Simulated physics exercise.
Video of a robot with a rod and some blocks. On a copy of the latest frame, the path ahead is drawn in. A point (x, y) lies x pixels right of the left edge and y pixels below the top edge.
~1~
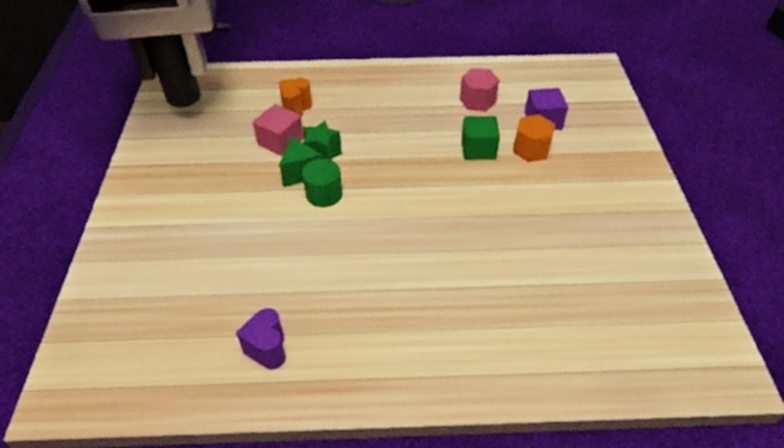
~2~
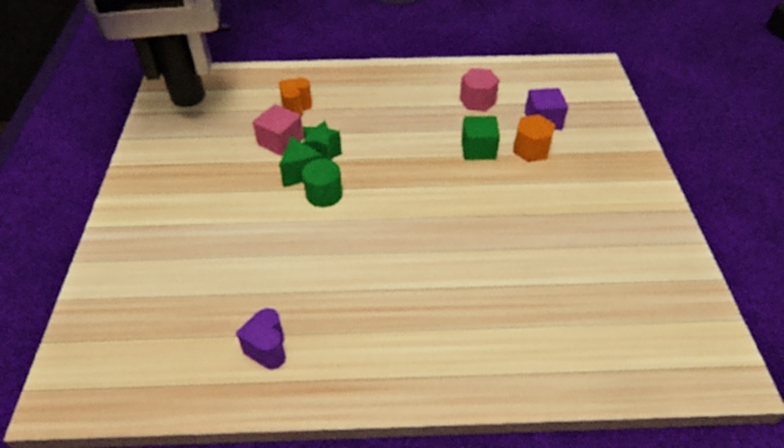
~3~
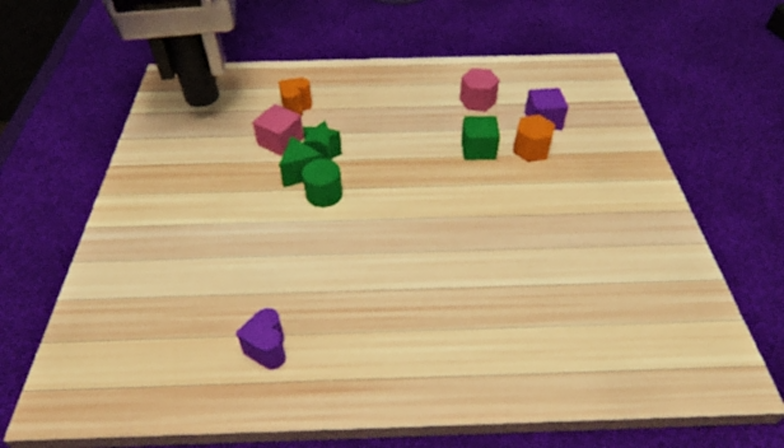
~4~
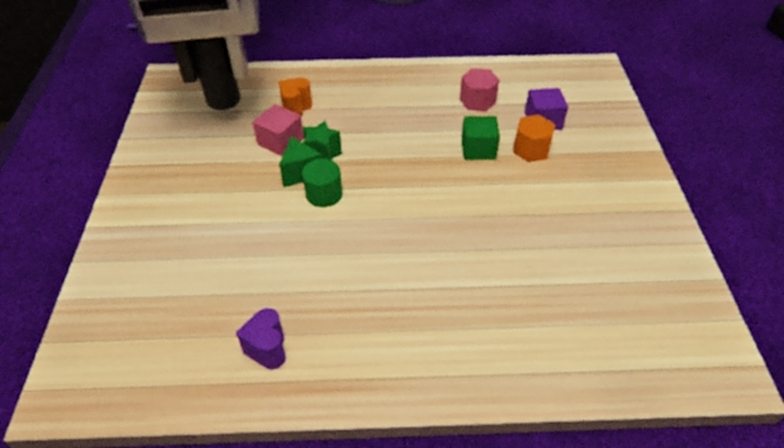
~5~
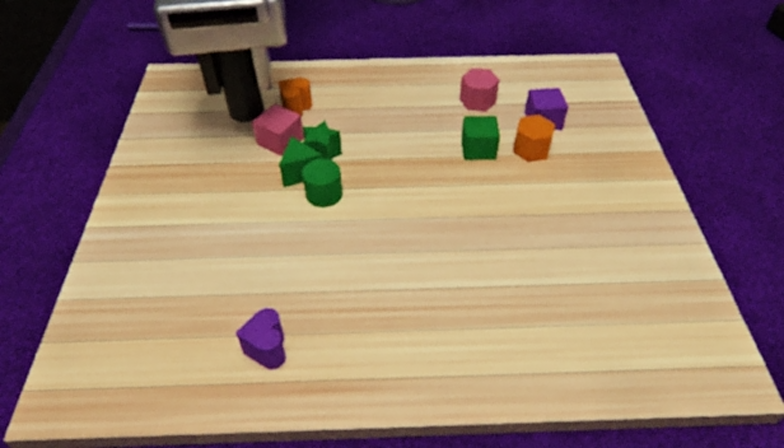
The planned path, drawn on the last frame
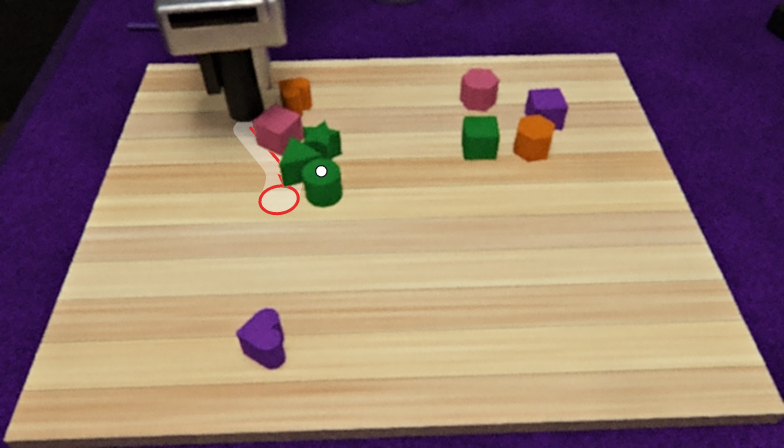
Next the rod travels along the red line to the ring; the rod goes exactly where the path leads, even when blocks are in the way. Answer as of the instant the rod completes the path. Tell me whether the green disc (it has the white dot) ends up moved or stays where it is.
By the last moment, the green disc will have left its place.
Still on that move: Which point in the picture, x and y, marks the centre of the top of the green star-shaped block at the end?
Its top middle: (348, 132).
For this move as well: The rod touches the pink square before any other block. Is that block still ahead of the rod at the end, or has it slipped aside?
I'm fairly sure the pink square slides away from the front of the rod at some point.
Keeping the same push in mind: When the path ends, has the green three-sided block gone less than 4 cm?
I'd say yes.
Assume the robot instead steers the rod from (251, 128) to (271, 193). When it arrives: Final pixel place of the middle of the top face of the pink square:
Its top face will be centred at roughly (292, 126).
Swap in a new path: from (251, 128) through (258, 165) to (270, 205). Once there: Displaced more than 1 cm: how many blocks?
Total: One.
The drawn path runs from (251, 128) by way of (268, 148) and (284, 171) to (279, 200); the dot is on the green disc.
What follows on the original path. One third of the way, rod (265, 132); pink square (299, 128), turned 35° anticlockwise; green three-sided block (311, 155), turned 30° clockwise; green star-shaped block (336, 133); green disc (325, 180).
Two thirds of the way, rod (281, 155); pink square (312, 131), turned 60° anticlockwise; green three-sided block (320, 154), turned 45° clockwise; green star-shaped block (348, 132); green disc (324, 181).
At the end, rod (276, 183); pink square (312, 131), turned 60° anticlockwise; green three-sided block (321, 157), turned 20° clockwise; green star-shaped block (348, 132); green disc (324, 181).
